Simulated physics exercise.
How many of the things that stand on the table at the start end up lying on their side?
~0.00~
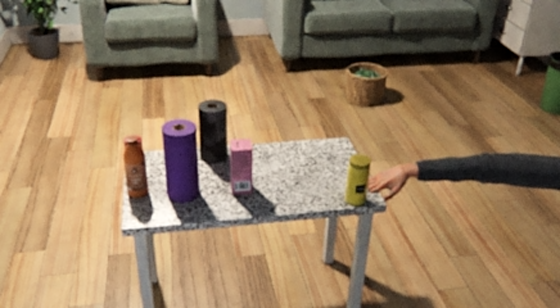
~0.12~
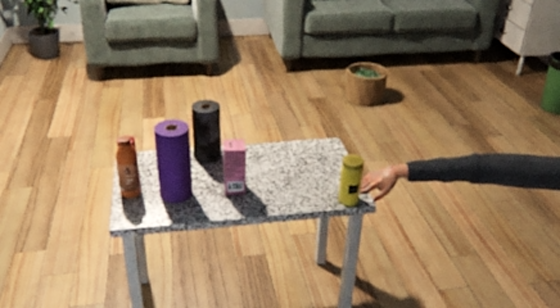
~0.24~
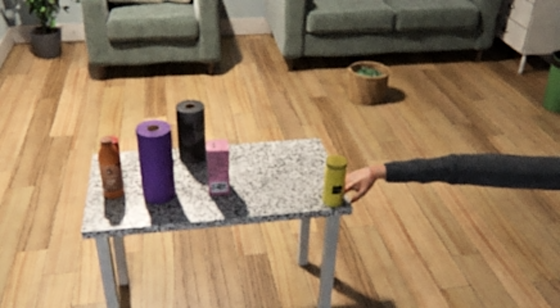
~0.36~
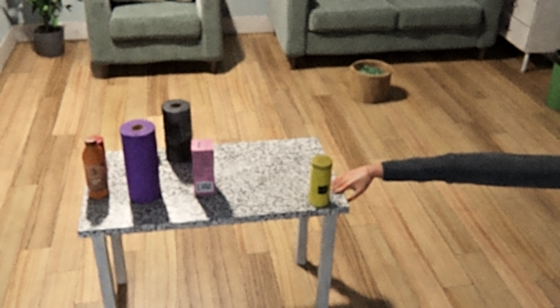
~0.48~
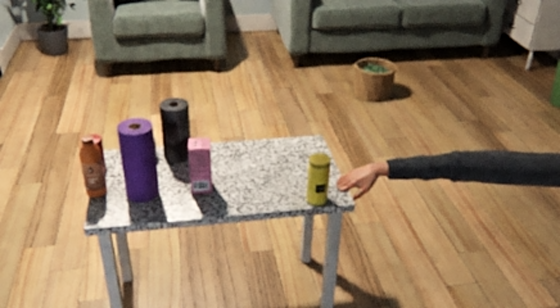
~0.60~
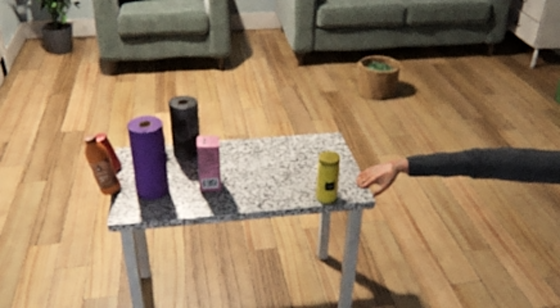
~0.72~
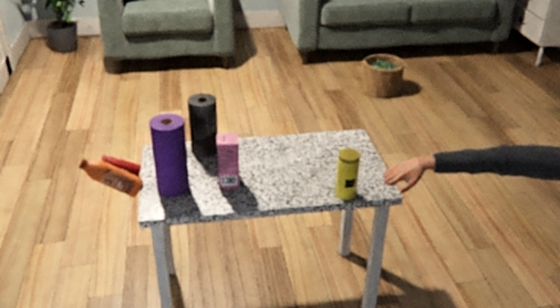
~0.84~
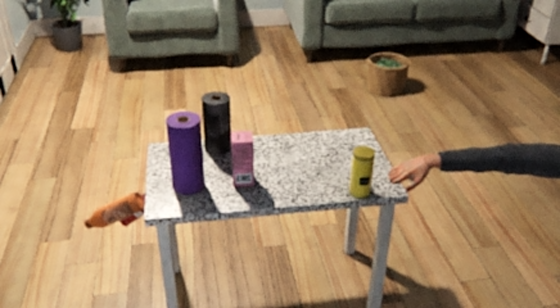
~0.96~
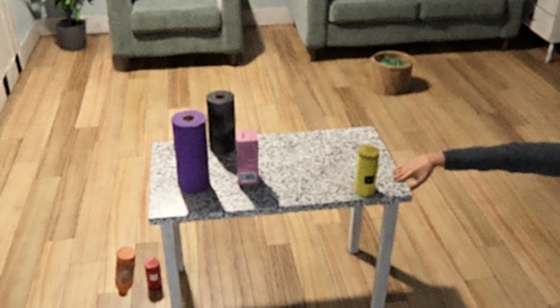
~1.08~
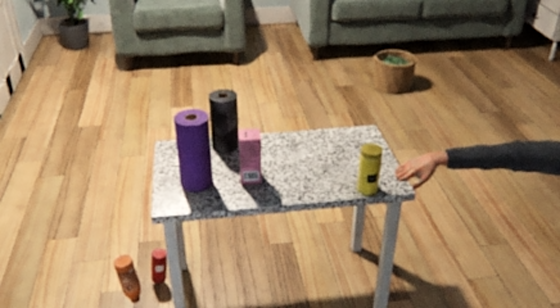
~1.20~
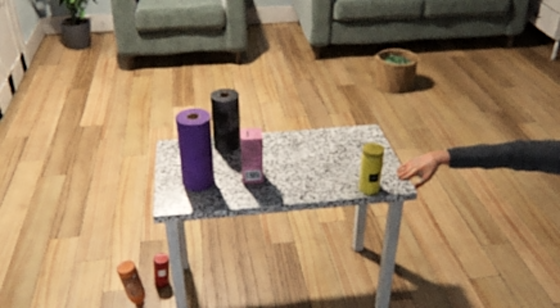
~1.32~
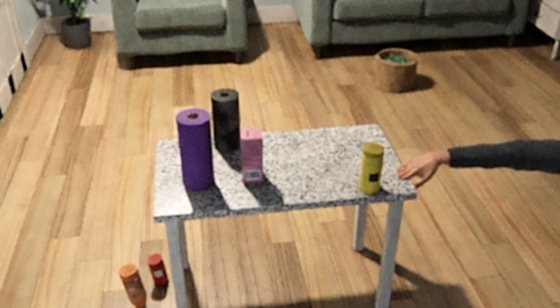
Two of them do. The orange bottle and the red jar end up lying on the floor by the left end of the table.
